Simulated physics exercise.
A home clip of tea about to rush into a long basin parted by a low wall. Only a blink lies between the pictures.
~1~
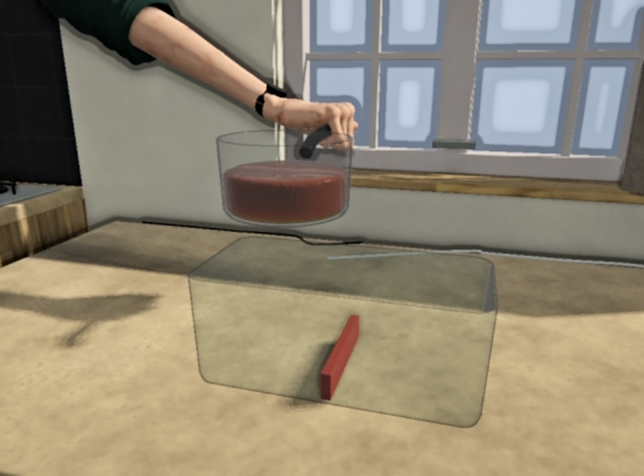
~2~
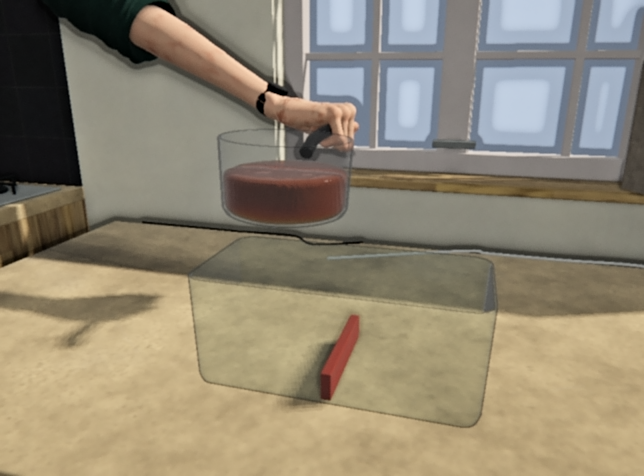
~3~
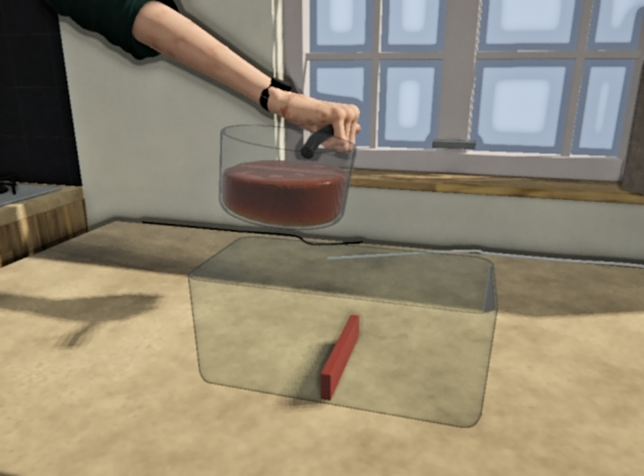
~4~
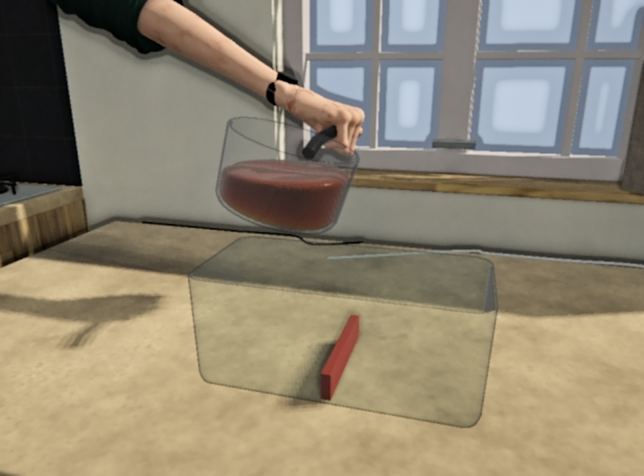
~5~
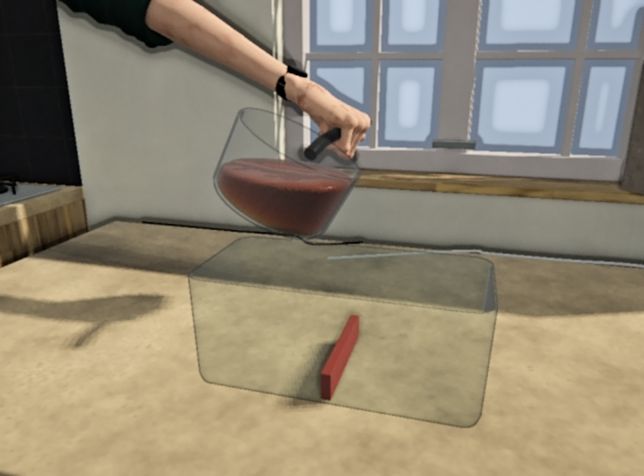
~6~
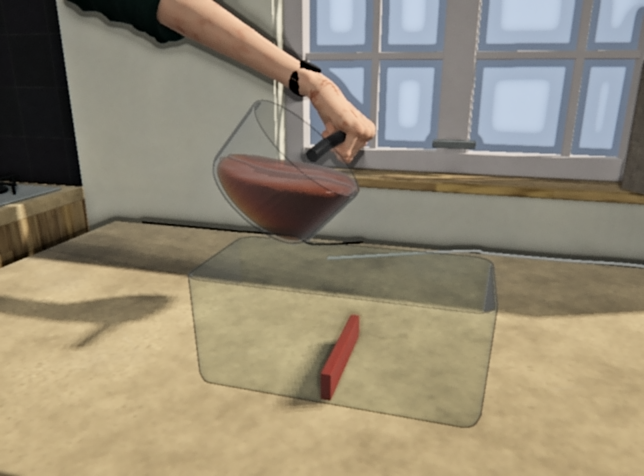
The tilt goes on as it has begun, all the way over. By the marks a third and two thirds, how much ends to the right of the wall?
In the end over two thirds is right of the wall.
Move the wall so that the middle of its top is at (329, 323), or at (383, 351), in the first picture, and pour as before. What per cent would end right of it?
First some 95, then 35 per cent.
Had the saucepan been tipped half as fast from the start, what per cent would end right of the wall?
About 85 per cent.
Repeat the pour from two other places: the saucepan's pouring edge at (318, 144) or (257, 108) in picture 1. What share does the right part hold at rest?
About 50 and 20 per cent.
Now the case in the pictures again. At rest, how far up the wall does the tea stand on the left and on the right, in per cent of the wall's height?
Left about 20, right about 70.
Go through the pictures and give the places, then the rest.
Tilt 0°; pouring edge (350, 142); surface from (231, 167) to (348, 174); the long basin's rim runs from (216, 256) to (494, 285); the wall's top is at (342, 343), in the first picture.
Tilt 2°; pouring edge (351, 144); surface from (231, 167) to (347, 174), in the second picture.
Tilt 8°; pouring edge (354, 151); surface from (231, 166) to (348, 175), in the third picture.
Tilt 17°; pouring edge (356, 163); surface from (230, 166) to (349, 177), in the fourth picture.
Tilt 28°; pouring edge (357, 179); surface from (226, 162) to (352, 180), in the fifth picture.
Tilt 42°; pouring edge (355, 196); surface from (227, 156) to (351, 183), in the sixth picture.
A moment on, the saucepan is tipped right over and 23 per cent is still to pour, 2 is left of the wall and 50 right of it.
Next, the saucepan is tipped right over and 4 per cent is still to pour, 18 is left of the wall and 73 right of it.
Then the saucepan is tipped right over and 0 per cent is still to pour, 21 is left of the wall and 78 right of it.
Later the saucepan is tipped right over and 0 per cent is still to pour, 22 is left of the wall and 77 right of it.
In the end 22 per cent lies left of the wall, 77 right of it and 1 outside.
